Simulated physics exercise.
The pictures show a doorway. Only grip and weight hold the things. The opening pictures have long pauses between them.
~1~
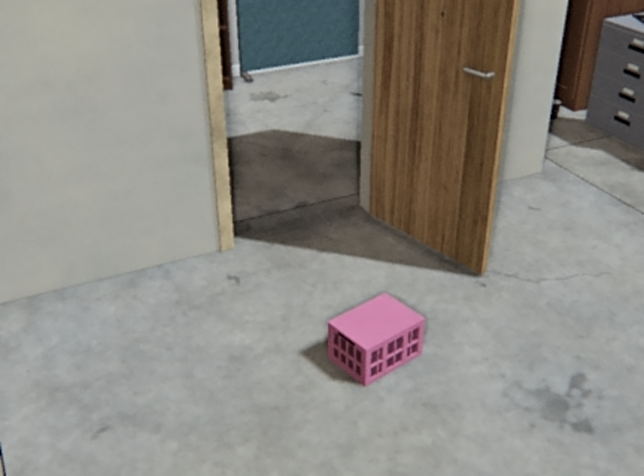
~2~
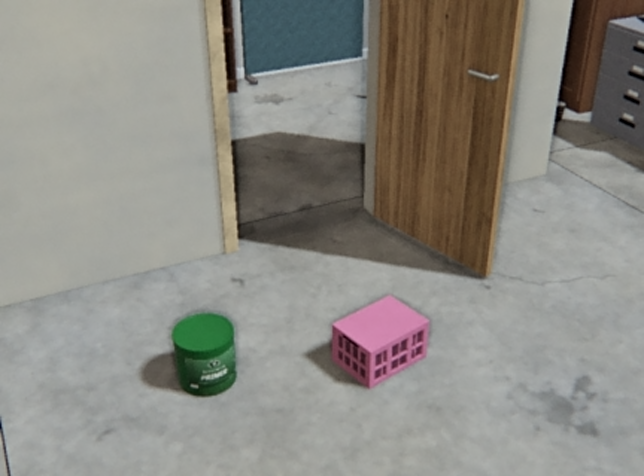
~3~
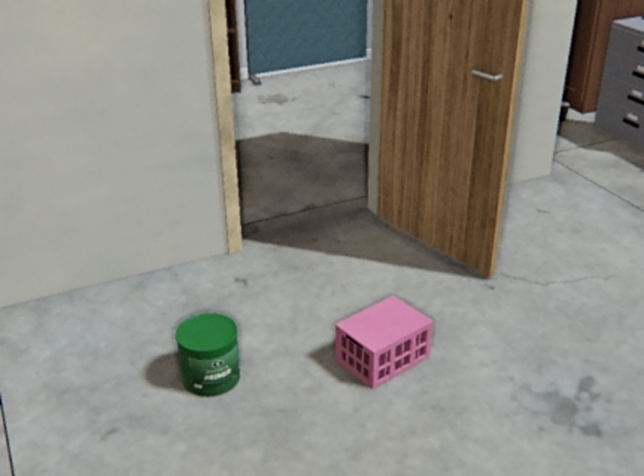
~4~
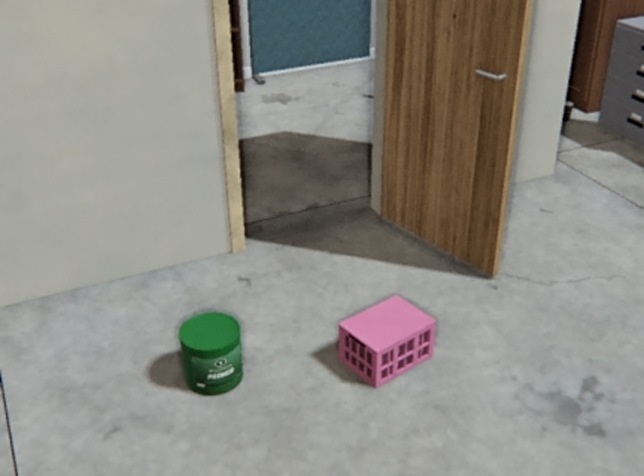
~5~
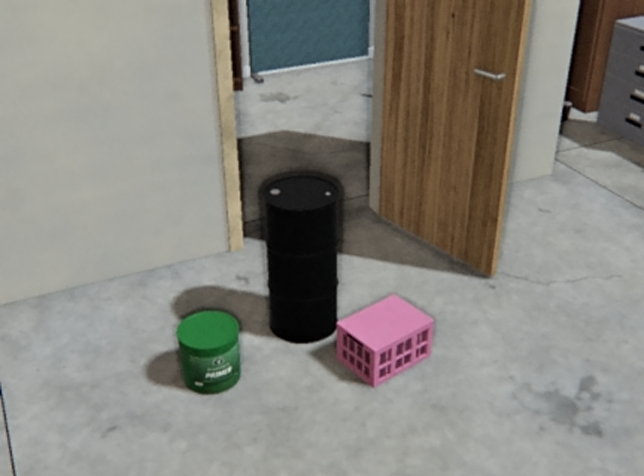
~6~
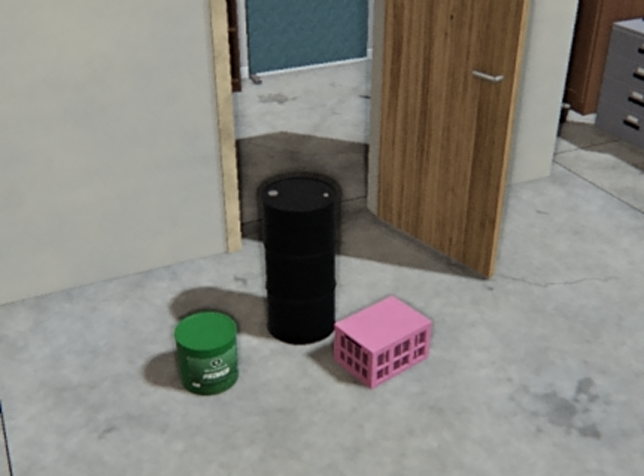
A green pail appears left of the pink crate, then a black drum appears between them.
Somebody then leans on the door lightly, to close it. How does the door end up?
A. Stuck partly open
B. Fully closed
B.
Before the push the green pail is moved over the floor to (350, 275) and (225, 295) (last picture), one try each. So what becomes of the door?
Well, on the first go it is held back, and on the second it makes it all the way.
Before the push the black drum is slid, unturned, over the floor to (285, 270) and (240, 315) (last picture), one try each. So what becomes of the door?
First try: It gets caught partway; second try: It swings home.
Then, 0.90 s later than the last frame, open by 68°.
Then, 1.40 s later than the last frame, open by 33°.
When it is over, open by 0°; all 3 as before. End places, in pixels of the last picture, black drum near (300, 262).
